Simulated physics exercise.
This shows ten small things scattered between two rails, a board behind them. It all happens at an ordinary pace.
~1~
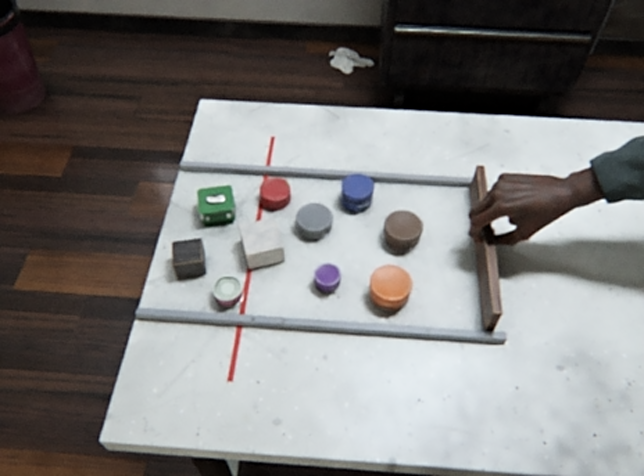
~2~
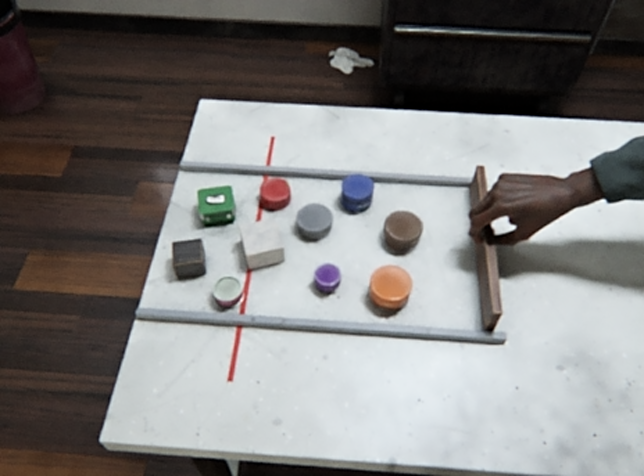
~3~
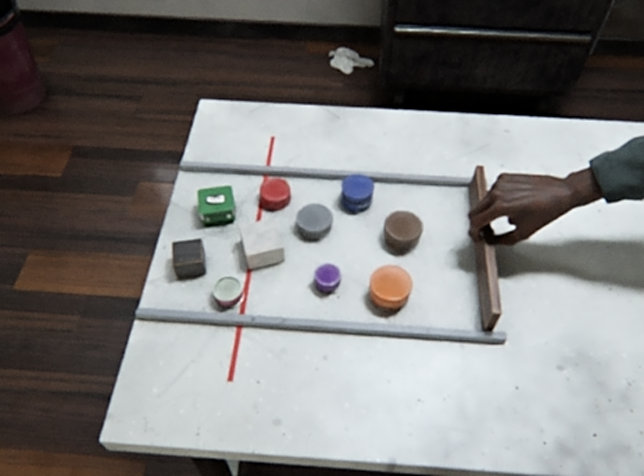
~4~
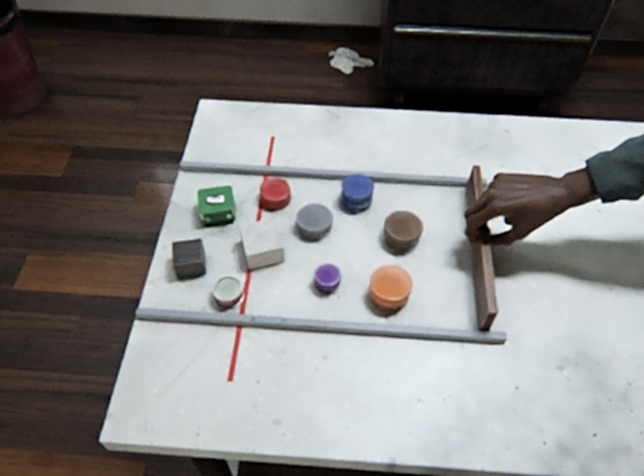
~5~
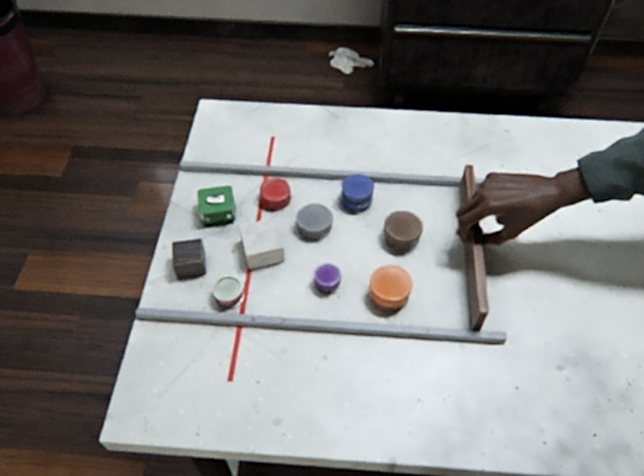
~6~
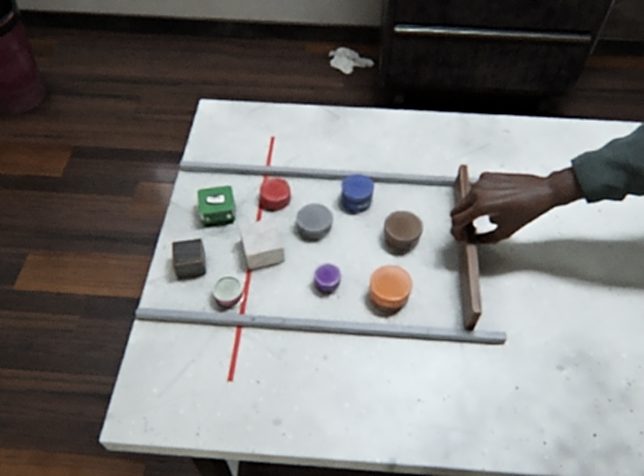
At the start, ten small objects sit scattered between two gray rails on a white table crossed by red tape, while a hand holds a brown board upright at the right. The hand keeps still briefly, then slides the board slightly left, and the small objects stay in place.
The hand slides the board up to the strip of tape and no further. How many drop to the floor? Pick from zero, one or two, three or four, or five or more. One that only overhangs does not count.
The number that fall off is zero.
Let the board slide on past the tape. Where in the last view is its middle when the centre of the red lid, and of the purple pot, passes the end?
At (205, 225) for the red lid; at (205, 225) for the purple pot.
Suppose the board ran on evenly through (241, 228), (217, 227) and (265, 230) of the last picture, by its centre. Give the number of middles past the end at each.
It would be 1, 2 and 0.
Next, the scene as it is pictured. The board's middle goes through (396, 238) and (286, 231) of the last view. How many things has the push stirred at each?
The counts are 2 and 9.
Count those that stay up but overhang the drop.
That would be 1.
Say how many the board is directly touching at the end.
In contact: 3.
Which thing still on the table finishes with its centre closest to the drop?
The green case.
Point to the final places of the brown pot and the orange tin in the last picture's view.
About (238, 219), and the other about (225, 284).
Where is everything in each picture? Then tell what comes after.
In the first picture, black block (189, 258); green case (217, 206); pink pot (228, 292); board (484, 243); tape (255, 240).
In the second picture, green case (217, 206); board (484, 243).
In the third picture, pink pot (228, 292); orange tin (390, 289).
In the fourth picture, black block (189, 258); white block (262, 244).
In the fifth picture, green case (217, 206); blue tub (357, 194).
In the sixth picture, black block (189, 258); green case (217, 206); pink pot (228, 292); board (466, 242); tape (255, 240).
Soon after, none off yet; black block at rest near (189, 258); green case at rest near (217, 206); pink pot at rest near (228, 292).
In the end, the number that fall off is zero.
